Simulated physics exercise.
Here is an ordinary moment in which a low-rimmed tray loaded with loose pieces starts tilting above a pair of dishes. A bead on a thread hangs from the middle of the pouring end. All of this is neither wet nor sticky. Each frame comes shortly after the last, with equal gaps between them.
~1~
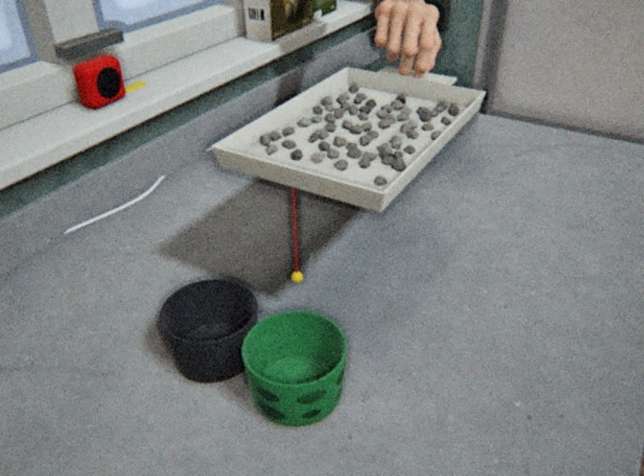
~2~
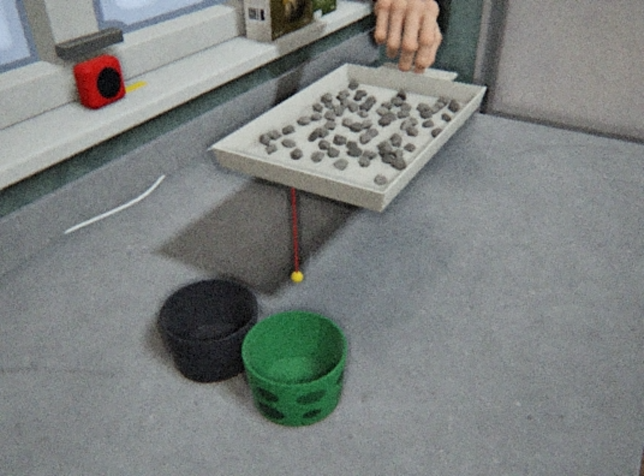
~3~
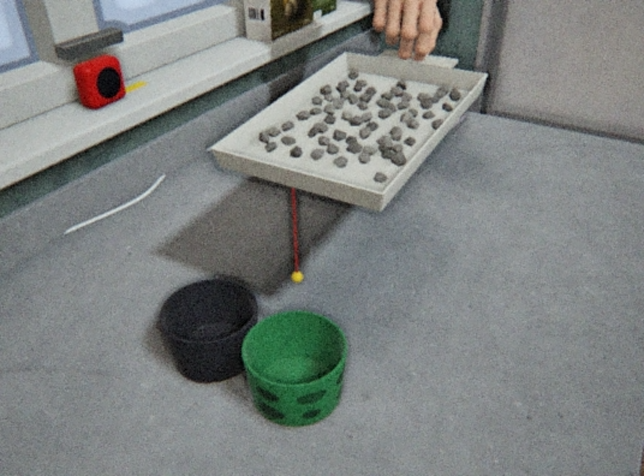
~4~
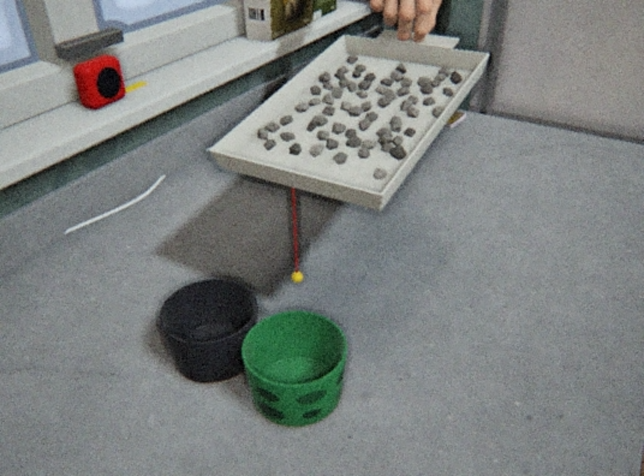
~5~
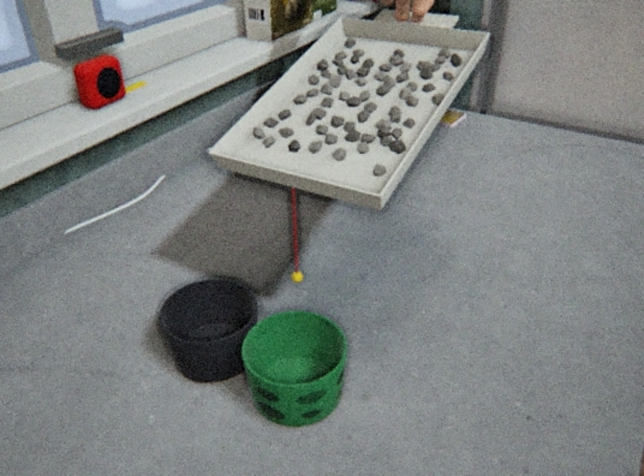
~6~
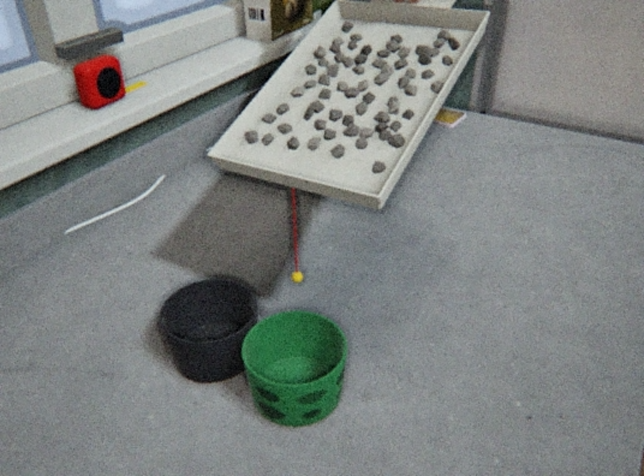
On a grey surface by a window, a hand raises the far end of a gravel-filled white tray, tilting it steadily.
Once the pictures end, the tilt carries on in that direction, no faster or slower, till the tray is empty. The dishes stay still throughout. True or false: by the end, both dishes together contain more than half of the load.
True.
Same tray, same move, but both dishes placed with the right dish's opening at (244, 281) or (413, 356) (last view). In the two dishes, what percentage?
First position: Some 40 %; second position: Some 20 %.
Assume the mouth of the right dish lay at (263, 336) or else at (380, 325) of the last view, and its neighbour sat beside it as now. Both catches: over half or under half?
The bulk of it, then Short of half.
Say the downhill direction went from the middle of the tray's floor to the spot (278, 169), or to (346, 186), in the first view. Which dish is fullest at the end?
Result - first place: The left side, second place: The right side.
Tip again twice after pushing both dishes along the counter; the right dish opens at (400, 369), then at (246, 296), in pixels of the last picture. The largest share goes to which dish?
Trial one goes to the one to the left, trial two to the one to the right.
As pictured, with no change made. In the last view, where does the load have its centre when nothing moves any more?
Resting centre, last frame: Roughly (232, 354).
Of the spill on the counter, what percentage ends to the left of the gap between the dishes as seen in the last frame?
Roughly 50 percent.
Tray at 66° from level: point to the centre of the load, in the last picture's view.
Look close to (275, 171) in the last picture.
Shortly afterwards, tray tipped steeply; the bulk on the tray; a little in the air.
Next, tray tipped past a quarter turn; near half on the tray; a little in the right dish; near a quarter in the left dish; a little outside both; a little in the air.
Some moments later, tray tipped past a quarter turn; near a third in the right dish; near half in the left dish; a little outside both.
In the end, tray tipped past a quarter turn; near a third in the right dish; near half in the left dish; a little outside both.
